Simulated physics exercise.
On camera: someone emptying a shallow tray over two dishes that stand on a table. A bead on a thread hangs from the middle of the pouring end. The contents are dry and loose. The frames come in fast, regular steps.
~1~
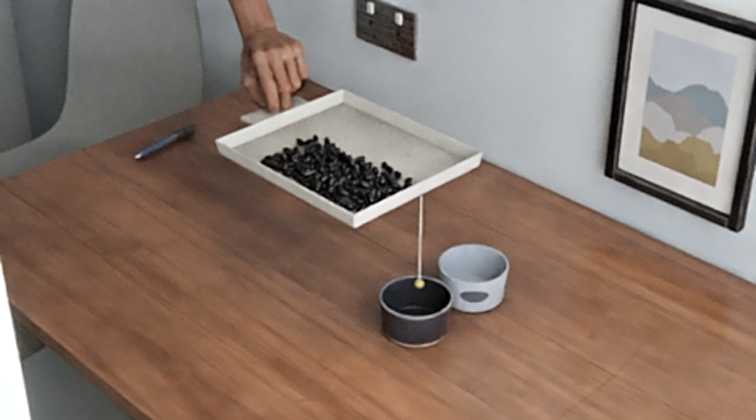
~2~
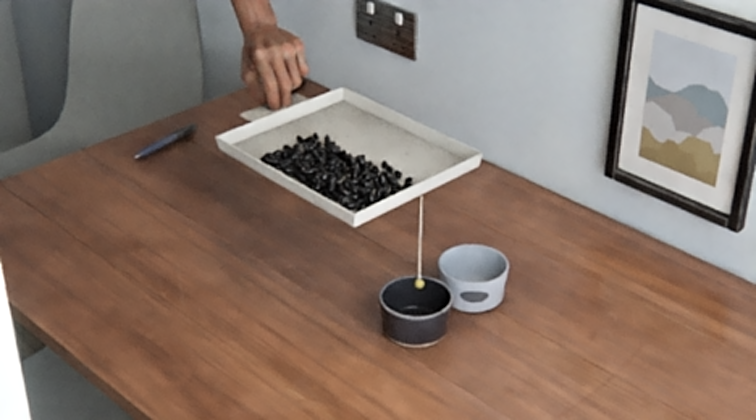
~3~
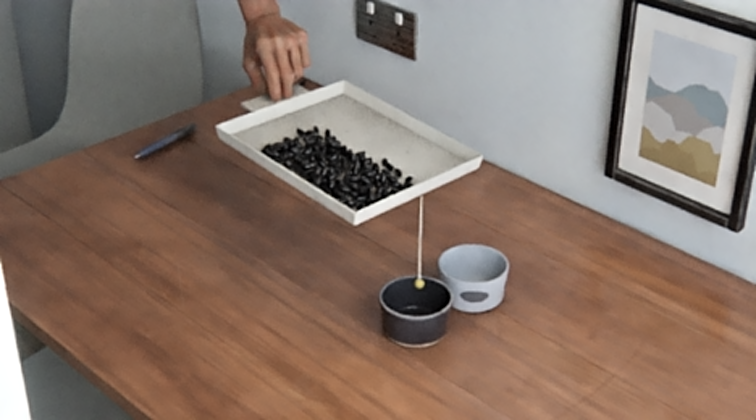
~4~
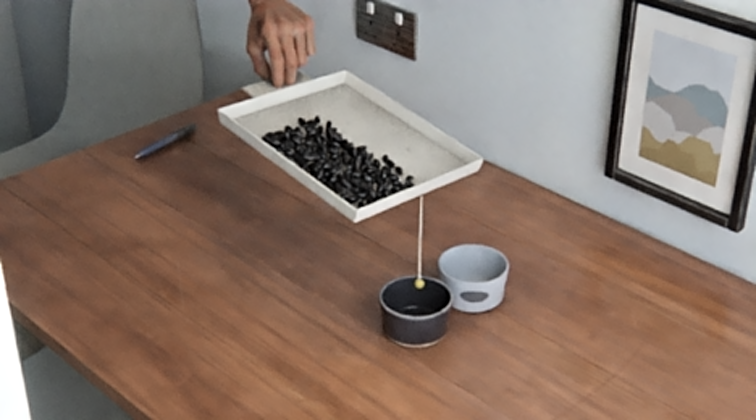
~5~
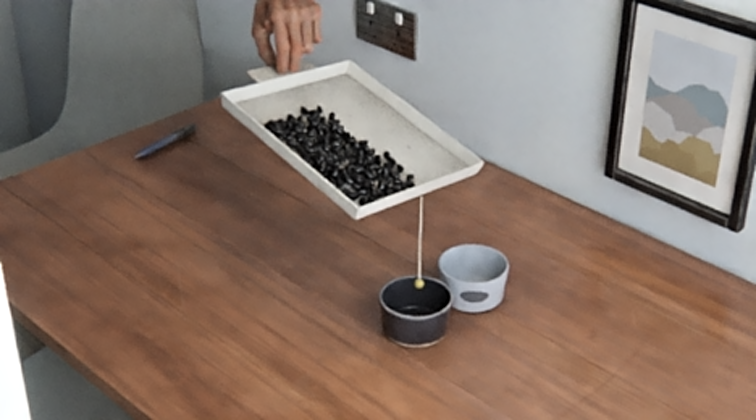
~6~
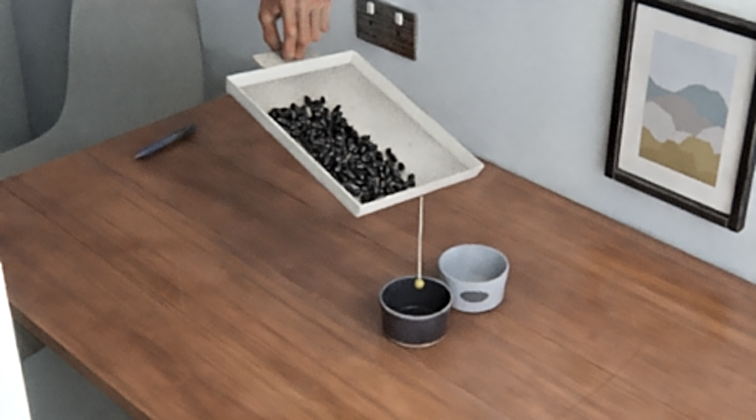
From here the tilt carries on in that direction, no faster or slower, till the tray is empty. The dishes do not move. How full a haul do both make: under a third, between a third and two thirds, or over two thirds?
In the dishes lies between a third and two thirds of it.
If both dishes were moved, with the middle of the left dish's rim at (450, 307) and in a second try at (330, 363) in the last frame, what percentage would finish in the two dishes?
About 50 and 0 per cent.
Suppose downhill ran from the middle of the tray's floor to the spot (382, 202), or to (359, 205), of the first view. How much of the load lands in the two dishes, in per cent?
Near 0 % and 0 %.
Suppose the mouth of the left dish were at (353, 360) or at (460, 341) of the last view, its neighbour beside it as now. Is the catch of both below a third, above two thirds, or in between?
The first try: Under a third. The second: Less than a third.
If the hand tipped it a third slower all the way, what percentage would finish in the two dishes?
Close to 50 per cent.
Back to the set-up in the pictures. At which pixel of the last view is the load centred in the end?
Roughly at (482, 313).
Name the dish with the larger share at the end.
The winner is the right dish.
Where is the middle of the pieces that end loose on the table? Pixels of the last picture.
Roughly at (495, 337).
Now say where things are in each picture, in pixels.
In the first frame, corners of the pouring end at (354, 214) and (479, 152), level; middle of the load at (330, 176), black beans; left dish at (442, 325); right dish at (499, 290); bead on its thread at (419, 284).
In the second frame, corners of the pouring end at (354, 213) and (479, 153), level; middle of the load at (330, 175).
In the third frame, corners of the pouring end at (355, 211) and (480, 155), tipped barely, lowest at the right corner; middle of the load at (331, 170).
In the fourth frame, corners of the pouring end at (357, 209) and (480, 158), tipped a little, lowest at the right corner; middle of the load at (332, 163).
In the fifth frame, corners of the pouring end at (359, 206) and (481, 161), tipped clearly, lowest at the right corner; middle of the load at (333, 156).
In the sixth frame, corners of the pouring end at (361, 204) and (481, 164), tipped clearly, lowest at the right corner; middle of the load at (336, 150); left dish at (442, 325); right dish at (499, 290).
Soon, tray tipped steeply; nearly all on the tray; a stray few in the air.
A while on, tray tipped right over; most on the tray; a small part in the right dish; a small part outside both; a small part in the air.
Towards the end, tray tipped past a quarter turn; a stray few in the left dish; about a third in the right dish; about half outside both.
Finally, tray tipped past a quarter turn; a stray few in the left dish; about a third in the right dish; about half outside both.
